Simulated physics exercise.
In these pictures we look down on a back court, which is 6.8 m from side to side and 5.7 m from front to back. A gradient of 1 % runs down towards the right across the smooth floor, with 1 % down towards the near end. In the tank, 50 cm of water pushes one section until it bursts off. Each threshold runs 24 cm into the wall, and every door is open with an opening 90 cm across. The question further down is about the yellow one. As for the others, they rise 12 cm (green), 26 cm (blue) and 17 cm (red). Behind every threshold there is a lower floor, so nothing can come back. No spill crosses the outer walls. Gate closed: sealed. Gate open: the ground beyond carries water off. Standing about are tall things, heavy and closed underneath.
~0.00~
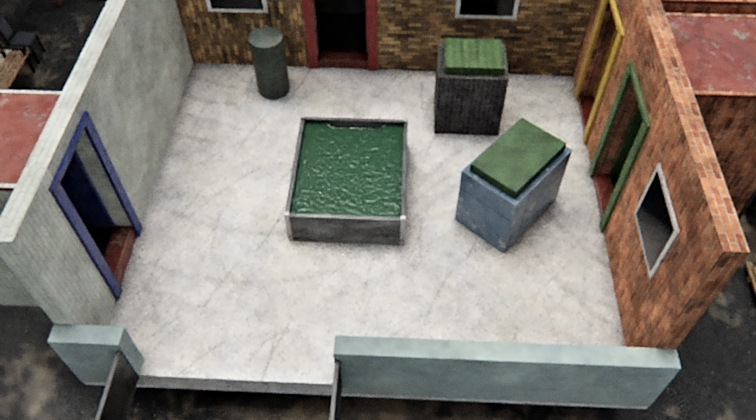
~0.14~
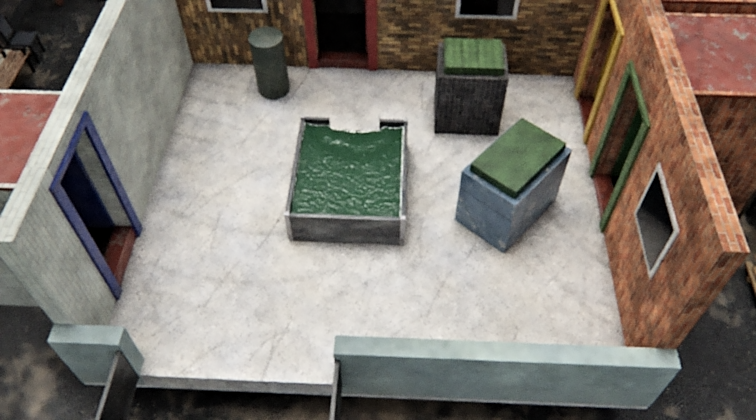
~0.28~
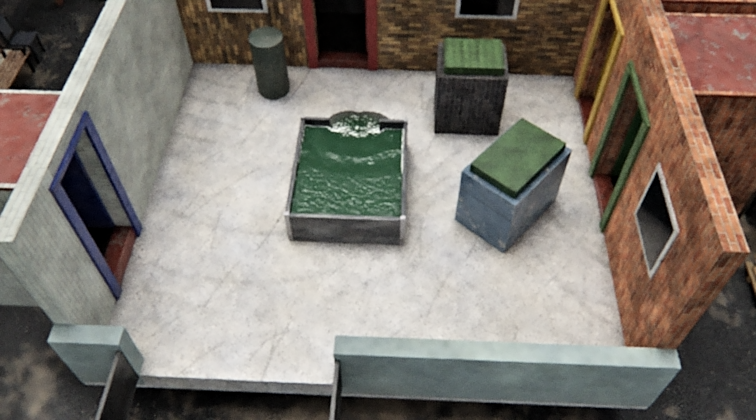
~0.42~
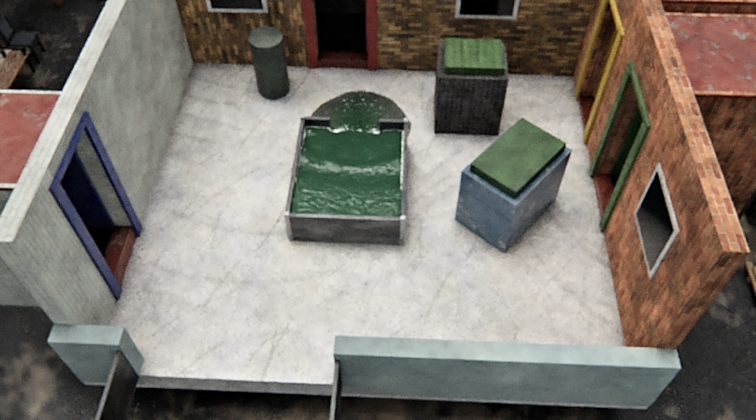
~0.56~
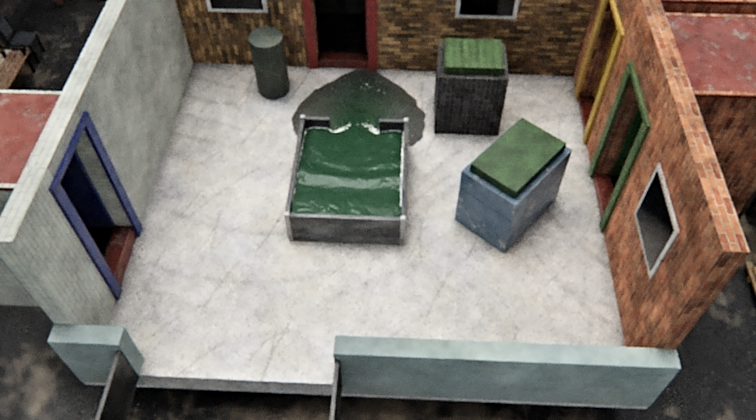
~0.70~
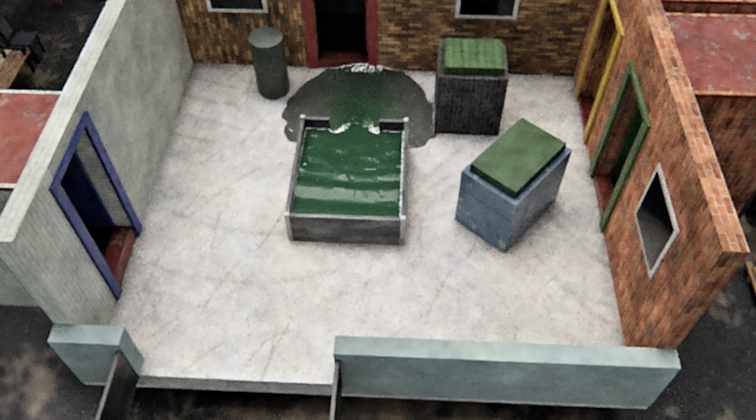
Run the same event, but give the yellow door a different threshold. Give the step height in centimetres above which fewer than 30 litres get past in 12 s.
8 cm.
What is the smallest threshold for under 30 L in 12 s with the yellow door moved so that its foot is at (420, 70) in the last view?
Roughly 13.0 cm, give or take.
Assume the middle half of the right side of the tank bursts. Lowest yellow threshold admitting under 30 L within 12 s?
Some 13.0 cm.
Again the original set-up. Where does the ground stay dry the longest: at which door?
Blue, last of all.
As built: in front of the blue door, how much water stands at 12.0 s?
1.0 cm.
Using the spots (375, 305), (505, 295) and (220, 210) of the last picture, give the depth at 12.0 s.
Respectively 3 cm, 4 cm and 2 cm.
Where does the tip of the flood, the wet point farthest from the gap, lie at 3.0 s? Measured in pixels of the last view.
At about (567, 80).
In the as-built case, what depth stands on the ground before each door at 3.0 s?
Lab note, cm: Green 0; blue 0; yellow 11; red 17.
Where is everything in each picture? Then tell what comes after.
In the first picture, still water, 50 cm deep, in the tank at (350, 169); the yellow door at (596, 72) is dry.
In the second picture, the gap is on the far side, the front 0.3 m out at a hidden place; the back of the tank holds 50 cm.
In the third picture, the gap is on the far side, the front 0.7 m out at (345, 115); the back of the tank holds 50 cm.
In the fourth picture, water pours out on the far side and has run 1.2 m, to (362, 94); about 5 cm deep outside, 50 cm at the back.
In the fifth picture, the front is at (360, 73), 1.8 m from the gap on the far side; 2.3 m2 of floor is wet, 50 cm left at the back.
In the sixth picture, the front is at (394, 72), 1.8 m from the gap on the far side; 3.0 m2 of floor is wet, 49 cm left at the back; the yellow door at (596, 72), 3.8 m from the gap, is still 2.5 m from the nearest water.
After 1.4 s water covers 15 % of the floor, deepest (27 cm) near (358, 139); it has not reached the yellow door.
After 3.0 s water covers 25 % of the floor, deepest (18 cm) near (343, 79); 11 cm at the yellow door, 1 litre in over its 9 cm threshold.
After 12.0 s water covers 90 % of the floor, deepest (9 cm) near (622, 379); 6 cm at the yellow door, 19 litres in over its 9 cm threshold.
At the yellow door as built, the water arrived by 2.5 s and peaked near 11 cm at 3.6 s.
Run again over the same 12 s with other heights there, 52 litres in over 6.5 cm, 12 litres over 10 cm. The limit of 30 litres is kept from about 8 cm up.
